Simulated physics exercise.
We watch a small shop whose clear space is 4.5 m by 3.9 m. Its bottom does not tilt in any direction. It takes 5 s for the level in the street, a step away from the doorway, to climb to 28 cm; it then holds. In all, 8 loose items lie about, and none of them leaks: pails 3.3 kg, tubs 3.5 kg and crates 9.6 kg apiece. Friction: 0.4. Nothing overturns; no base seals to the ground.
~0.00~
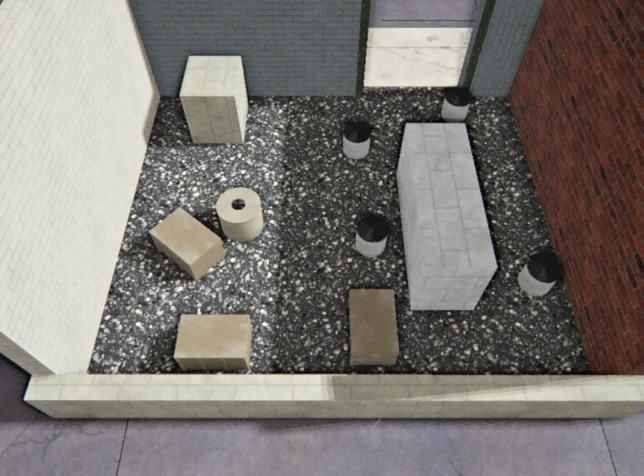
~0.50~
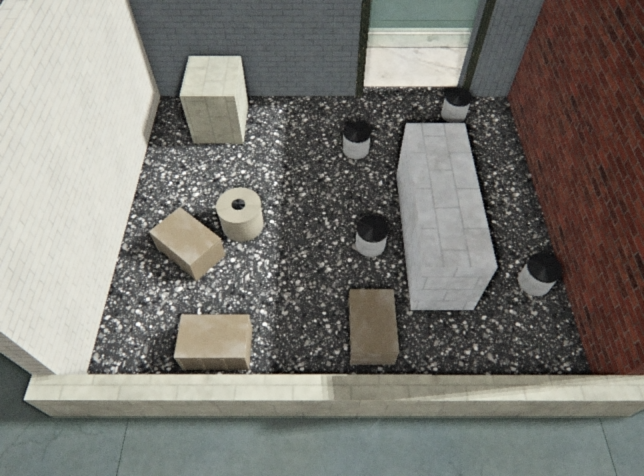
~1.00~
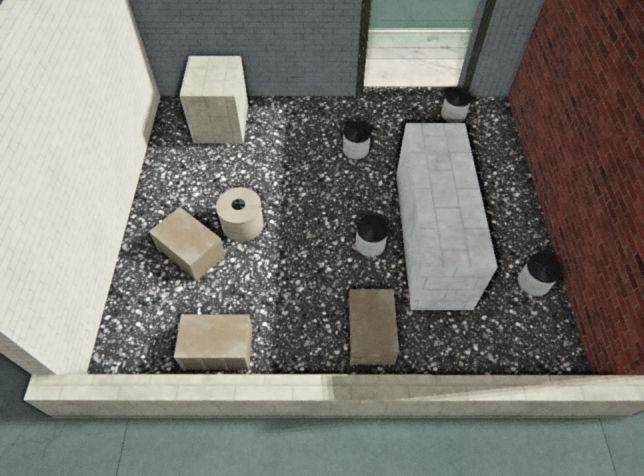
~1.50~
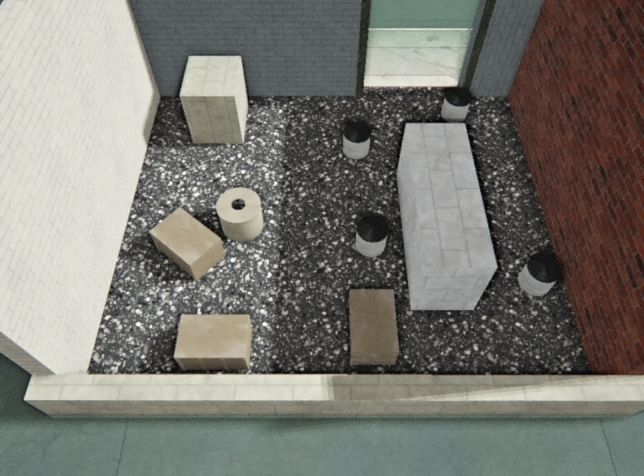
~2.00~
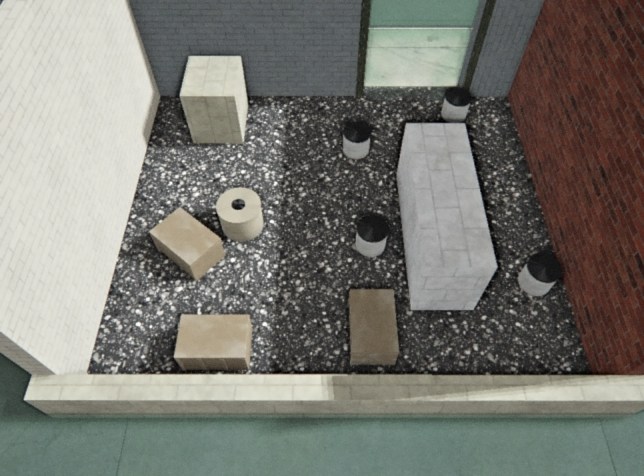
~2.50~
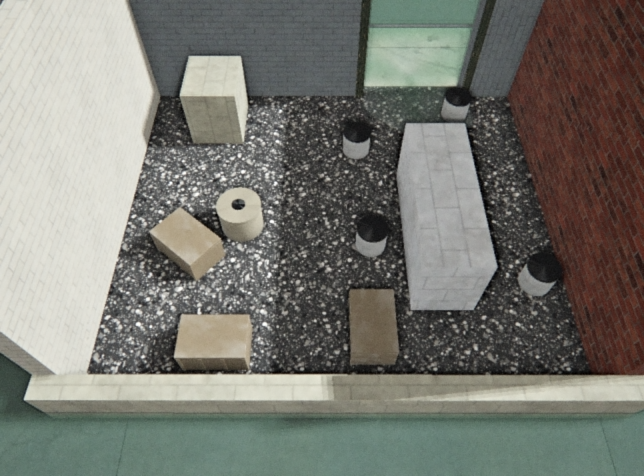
The clip opens on a small walled room with a speckled floor, where boxes and tubs stand around a long pale block, and the paving outside is bare. Greenish water then covers the paving and deepens in colour, finally spreading just inside the back doorway, while none of the objects move.
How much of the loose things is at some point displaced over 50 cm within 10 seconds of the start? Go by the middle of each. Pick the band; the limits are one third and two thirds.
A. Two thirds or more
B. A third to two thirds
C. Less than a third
Answer: A.
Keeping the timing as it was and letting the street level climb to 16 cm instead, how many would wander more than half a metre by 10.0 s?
Count under that change: 4.
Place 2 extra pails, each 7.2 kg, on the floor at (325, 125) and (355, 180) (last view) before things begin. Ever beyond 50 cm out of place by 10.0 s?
Taking them in order, the first is within that distance and the second is beyond that distance.
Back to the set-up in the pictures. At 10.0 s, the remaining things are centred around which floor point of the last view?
It sits at about (243, 262).
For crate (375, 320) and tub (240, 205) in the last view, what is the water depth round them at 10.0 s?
Some 12 cm at the first, some 16 cm at the second.
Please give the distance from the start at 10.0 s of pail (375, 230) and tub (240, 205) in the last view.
In that order: 20 cm, 80 cm.
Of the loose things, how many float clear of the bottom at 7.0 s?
At that point I count 5.
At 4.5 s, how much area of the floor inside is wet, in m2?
Around 6.0 m2 of it.
After 3.5 s 0 of 8 are over 50 cm from their spots; 0 afloat.
After 4.5 s 2 of 8 are over 50 cm from their spots; 0 afloat.
After 7.0 s 5 of 8 are over 50 cm from their spots; 5 afloat.
After 10.0 s 6 of 8 are over 50 cm from their spots, and 7 have been at some point; 8 afloat.
